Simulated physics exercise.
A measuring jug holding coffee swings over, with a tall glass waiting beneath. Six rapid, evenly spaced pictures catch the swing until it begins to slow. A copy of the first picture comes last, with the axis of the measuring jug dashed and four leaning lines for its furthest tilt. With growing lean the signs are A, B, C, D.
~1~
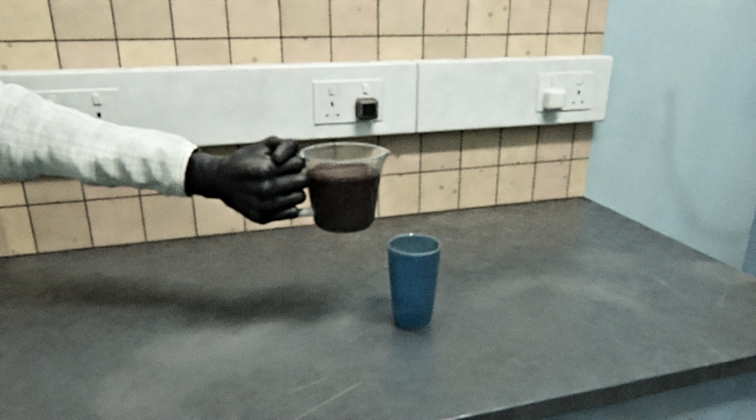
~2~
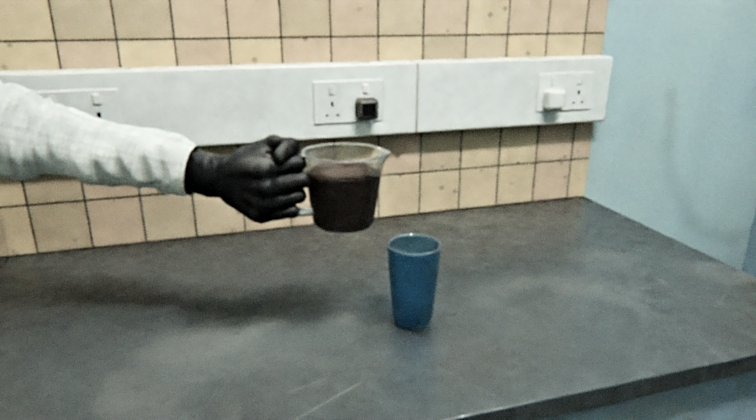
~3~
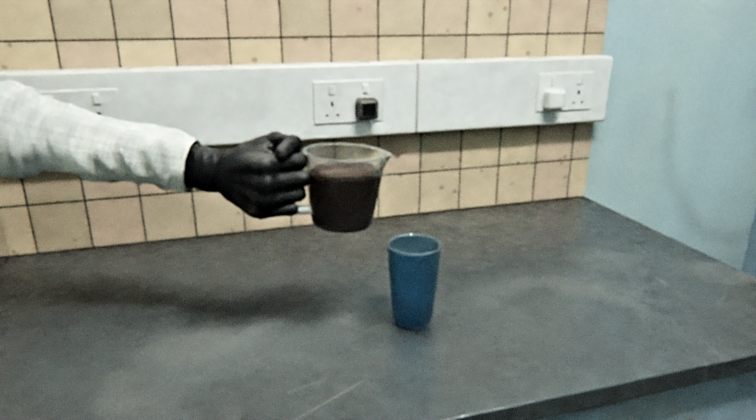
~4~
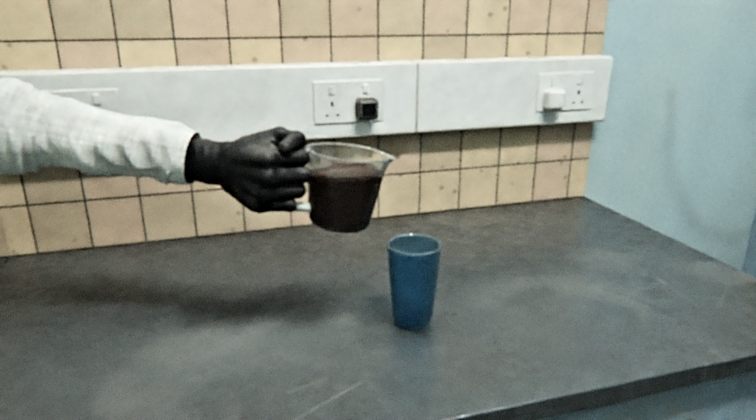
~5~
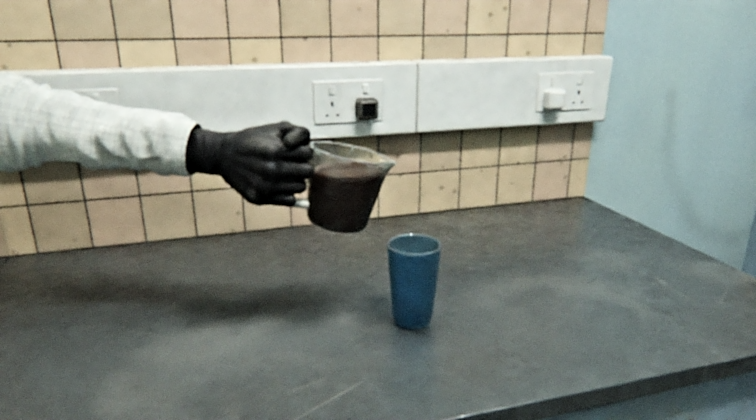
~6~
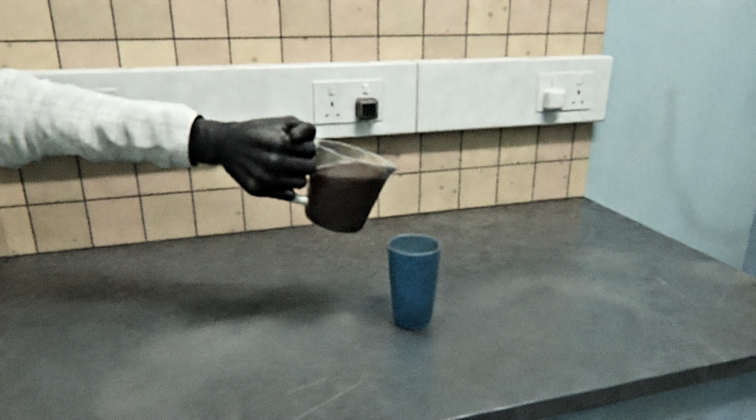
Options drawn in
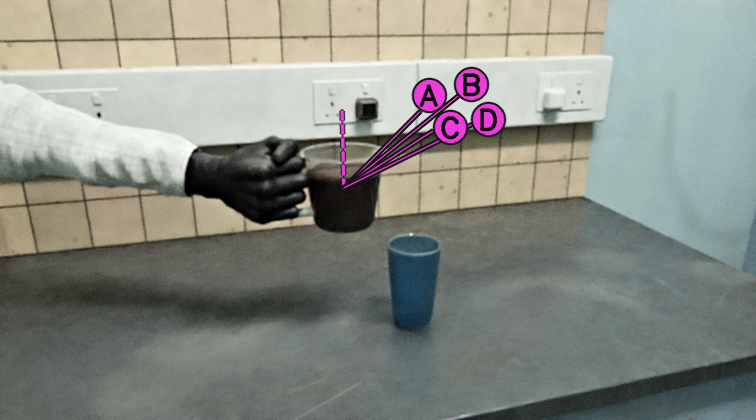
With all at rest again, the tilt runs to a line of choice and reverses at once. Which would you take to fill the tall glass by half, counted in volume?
B works best here.
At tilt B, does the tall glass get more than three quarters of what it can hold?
No, it does not.
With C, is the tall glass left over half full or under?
Over half.
On the marked copy, A at (419, 111); B at (458, 95); C at (432, 131); D at (471, 124).
With A, the tall glass ends with about 36 % of what it can hold.
With B, the tall glass ends with about 50 % of what it can hold.
With C, the tall glass ends with about 65 % of what it can hold.
With D, the tall glass ends with about 79 % of what it can hold.
